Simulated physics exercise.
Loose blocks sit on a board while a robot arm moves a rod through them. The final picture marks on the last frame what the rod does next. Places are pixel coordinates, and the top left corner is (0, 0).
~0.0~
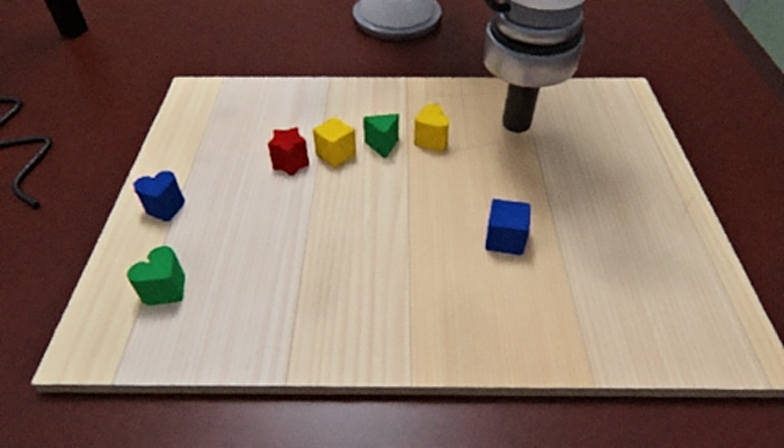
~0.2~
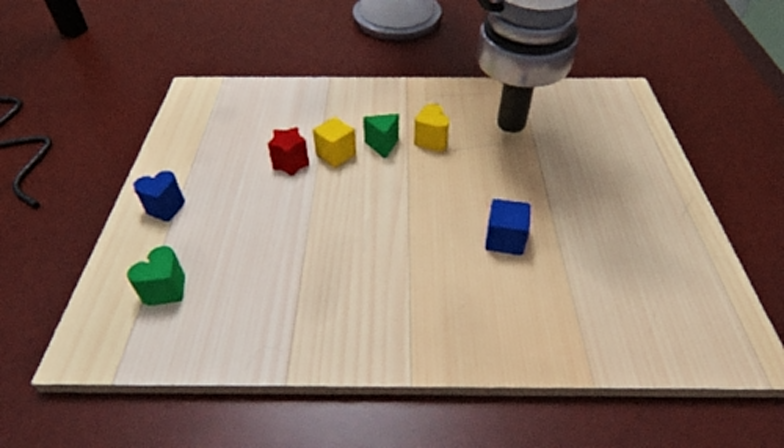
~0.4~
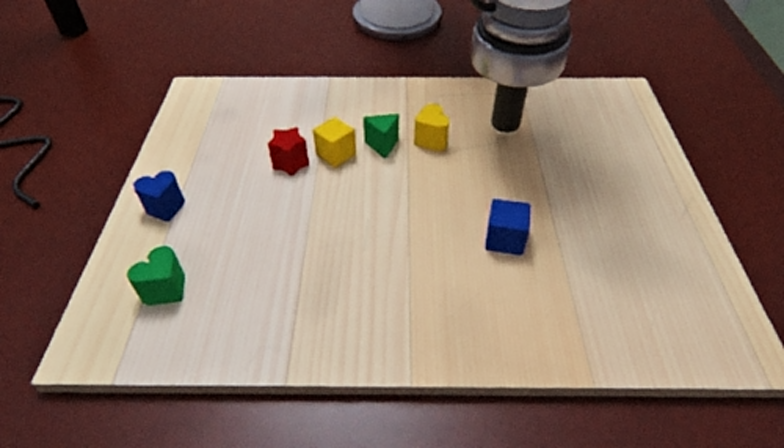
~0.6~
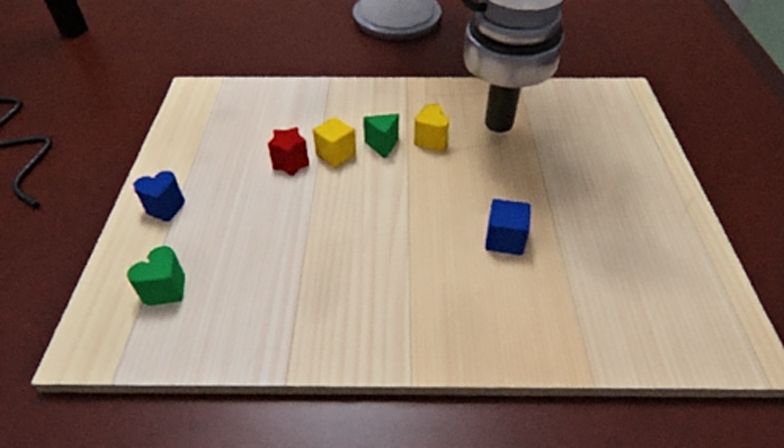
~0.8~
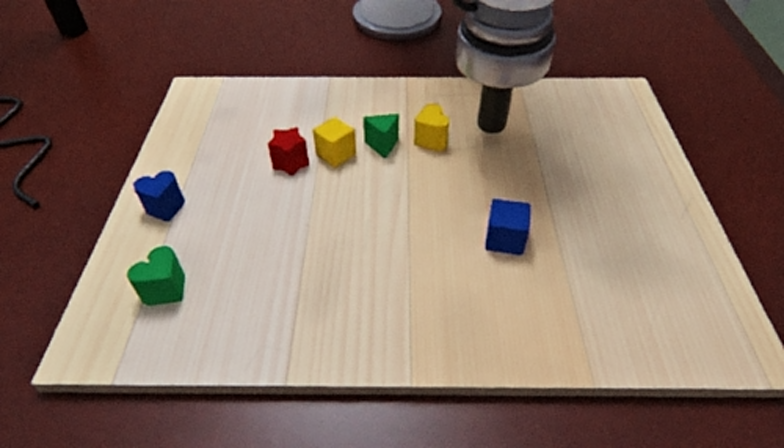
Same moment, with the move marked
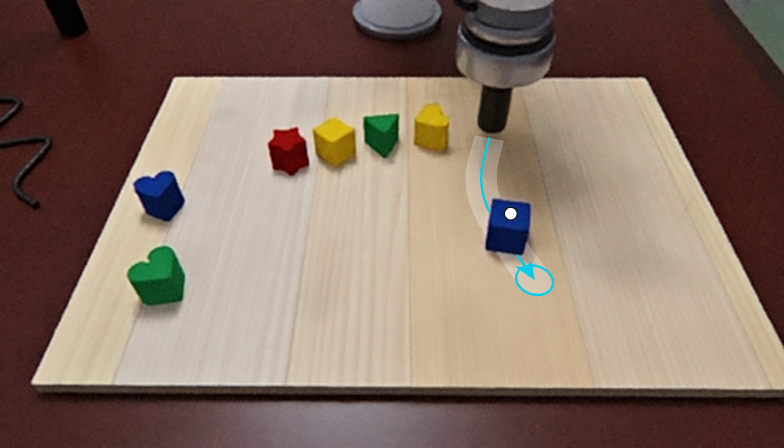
A robot arm holding a dark rod drifts slowly left above the far side of a pale wooden board on a dark red table, seen from a fixed, raised viewpoint. Red, yellow, green and yellow blocks line the back, with blue and green heart blocks at left and a blue block right of centre. The rod touches nothing, and every block stays still.
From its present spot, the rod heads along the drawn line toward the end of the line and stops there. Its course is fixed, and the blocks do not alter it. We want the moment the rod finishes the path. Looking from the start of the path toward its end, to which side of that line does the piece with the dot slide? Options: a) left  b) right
I choose a.
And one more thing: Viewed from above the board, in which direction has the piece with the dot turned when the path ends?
Rotation: Counter-clockwise.
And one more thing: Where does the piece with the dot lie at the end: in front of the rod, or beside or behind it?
In front, still.
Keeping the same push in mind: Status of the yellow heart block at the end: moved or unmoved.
It is still where it was.
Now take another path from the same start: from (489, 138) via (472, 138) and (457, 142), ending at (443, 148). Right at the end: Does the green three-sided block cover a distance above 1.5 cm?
My answer is no.
The line goes from (489, 138) through (481, 179) and (498, 227) to (534, 280); the dot is on the blue square.
The first path, step by step. One third of the way, rod at (483, 167); nothing pushed yet.
Two thirds of the way, rod at (500, 214); blue square at (519, 229), turned 25° anticlockwise.
At the end, rod at (538, 268); yellow heart block unmoved; blue square at (560, 288), turned 20° anticlockwise.
